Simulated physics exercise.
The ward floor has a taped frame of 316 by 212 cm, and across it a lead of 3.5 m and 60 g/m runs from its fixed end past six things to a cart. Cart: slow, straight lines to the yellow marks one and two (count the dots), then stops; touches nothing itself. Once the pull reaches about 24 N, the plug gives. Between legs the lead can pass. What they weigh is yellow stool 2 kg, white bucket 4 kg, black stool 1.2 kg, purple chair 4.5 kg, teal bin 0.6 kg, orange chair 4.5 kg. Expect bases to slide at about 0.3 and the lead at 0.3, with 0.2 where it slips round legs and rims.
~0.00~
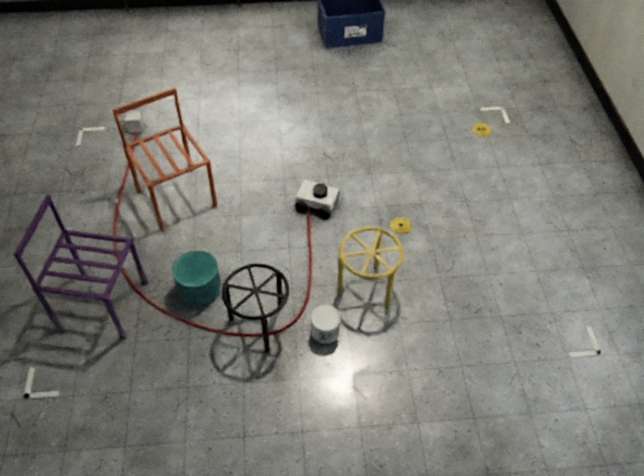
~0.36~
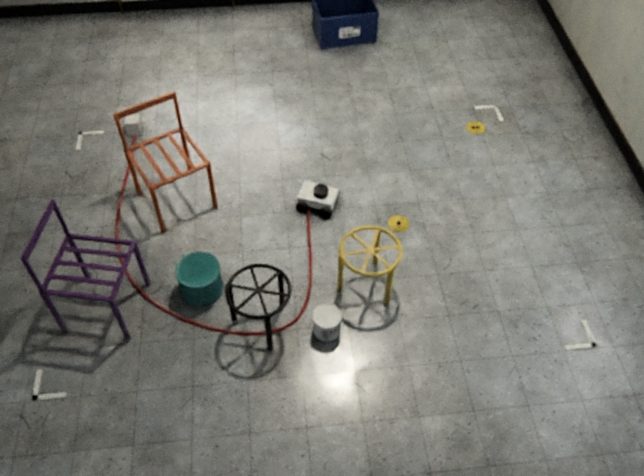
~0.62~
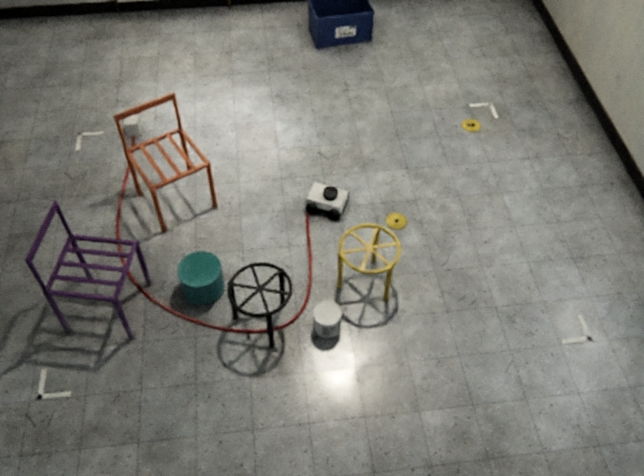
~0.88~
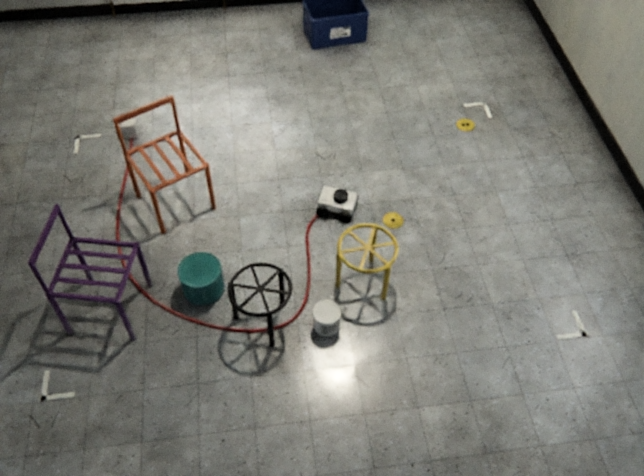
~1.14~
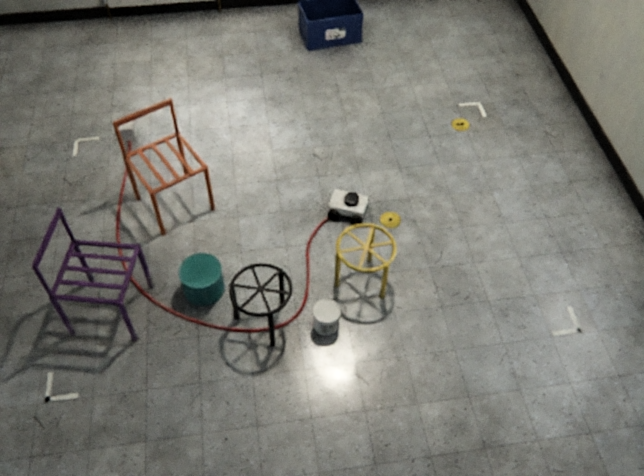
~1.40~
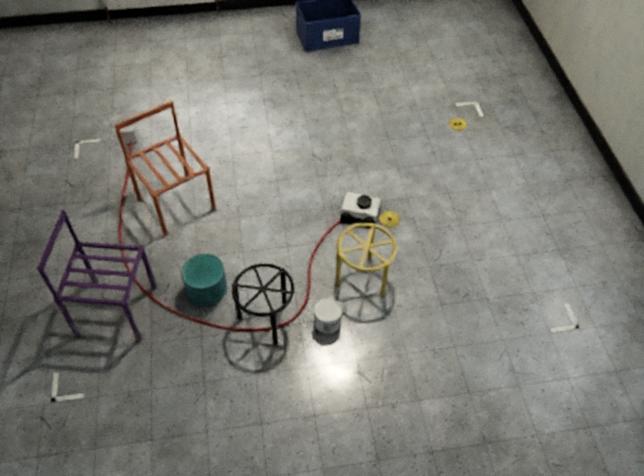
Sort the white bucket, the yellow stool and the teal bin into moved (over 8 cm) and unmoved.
Sorted: White bucket unmoved, yellow stool unmoved, teal bin moved.
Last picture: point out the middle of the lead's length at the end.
The halfway point lies around pixel (261, 222).
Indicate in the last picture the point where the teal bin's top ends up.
In the last view, the top sits at about (206, 206).
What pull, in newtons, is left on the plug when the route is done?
11 N.
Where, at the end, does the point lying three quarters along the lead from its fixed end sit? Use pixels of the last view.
You'll find it somewhere near (364, 171) in the final picture.
After 2.5 s, cart at (397, 208), lead slack at the fixed end; nothing else has moved.
After 3.5 s, cart at (417, 177), 9 N at the fixed end; teal bin 16 cm off its start, black stool 29 cm off its start.
After 4.6 s, cart at (437, 148), 13 N at the fixed end; teal bin 35 cm off its start at (208, 226), black stool 50 cm off its start at (252, 222), purple chair 16 cm off its start at (120, 253).
After 5.6 s, cart at (454, 125), 11 N at the fixed end; teal bin 52 cm off its start, black stool 68 cm off its start, purple chair 35 cm off its start.
After 6.0 s, cart at (454, 125), 11 N at the fixed end; teal bin 52 cm off its start at (206, 206), yellow stool 0 cm off its start at (367, 246), white bucket 0 cm off its start at (328, 310), black stool 68 cm off its start at (247, 200).
